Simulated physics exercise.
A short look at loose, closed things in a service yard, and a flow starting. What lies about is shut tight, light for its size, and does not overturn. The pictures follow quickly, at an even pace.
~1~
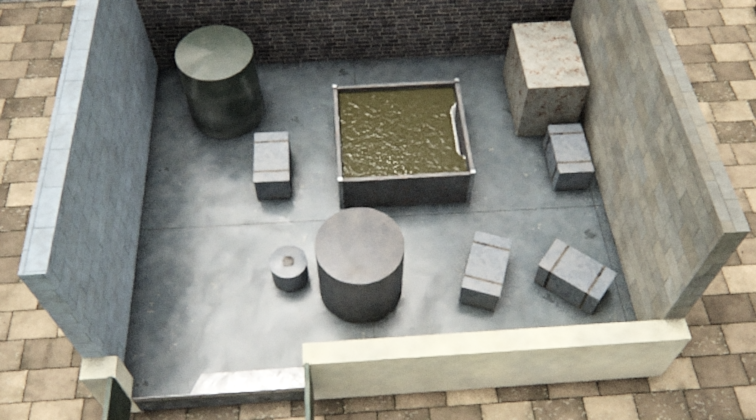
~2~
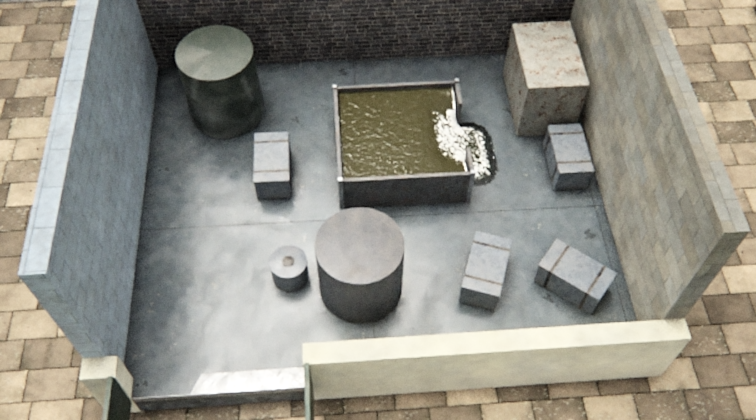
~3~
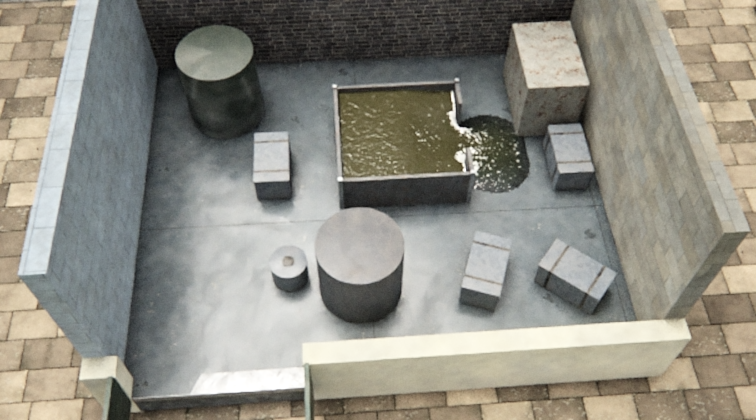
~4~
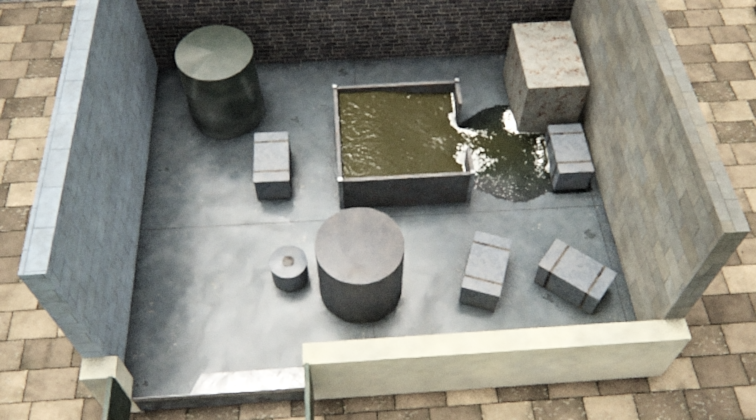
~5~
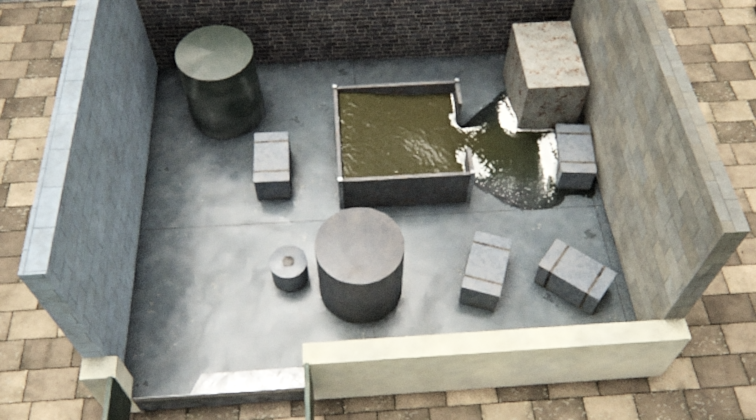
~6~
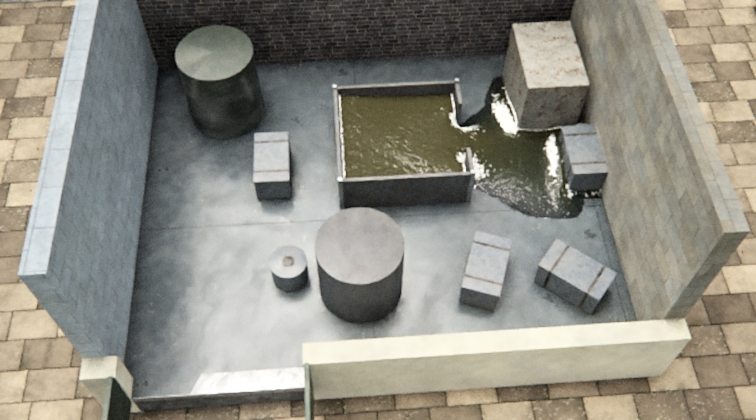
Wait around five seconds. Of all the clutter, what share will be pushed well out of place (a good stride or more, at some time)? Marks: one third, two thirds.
Share: Between one and two thirds.
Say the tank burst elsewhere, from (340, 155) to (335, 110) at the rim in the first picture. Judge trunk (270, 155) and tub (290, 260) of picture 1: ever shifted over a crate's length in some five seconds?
In turn: Shifted that much, never so far.
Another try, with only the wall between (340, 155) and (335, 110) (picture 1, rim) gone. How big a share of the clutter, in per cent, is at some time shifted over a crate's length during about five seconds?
Near 20 in a hundred.
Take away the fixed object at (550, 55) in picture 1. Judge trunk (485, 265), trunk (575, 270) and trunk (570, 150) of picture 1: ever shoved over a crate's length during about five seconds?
One after the other: Less than that, yes, shifted that much.
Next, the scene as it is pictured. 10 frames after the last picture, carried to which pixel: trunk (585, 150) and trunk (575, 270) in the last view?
Close to (601, 204) and (556, 287).
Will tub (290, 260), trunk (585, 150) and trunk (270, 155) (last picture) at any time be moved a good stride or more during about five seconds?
In turn: Short of that, shifted that much, no.
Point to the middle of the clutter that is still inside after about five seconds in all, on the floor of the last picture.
Around (385, 257).
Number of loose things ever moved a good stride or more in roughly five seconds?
I count 3.
A moment on, 0 of 5 are well off their spots; 1 afloat.
Next, 1 of 5 are well off their spots; 1 afloat.
Later, 2 of 5 are well off their spots; 1 afloat.
In the end, 3 of 5 are well off their spots, and 3 have been at some point; 2 afloat.
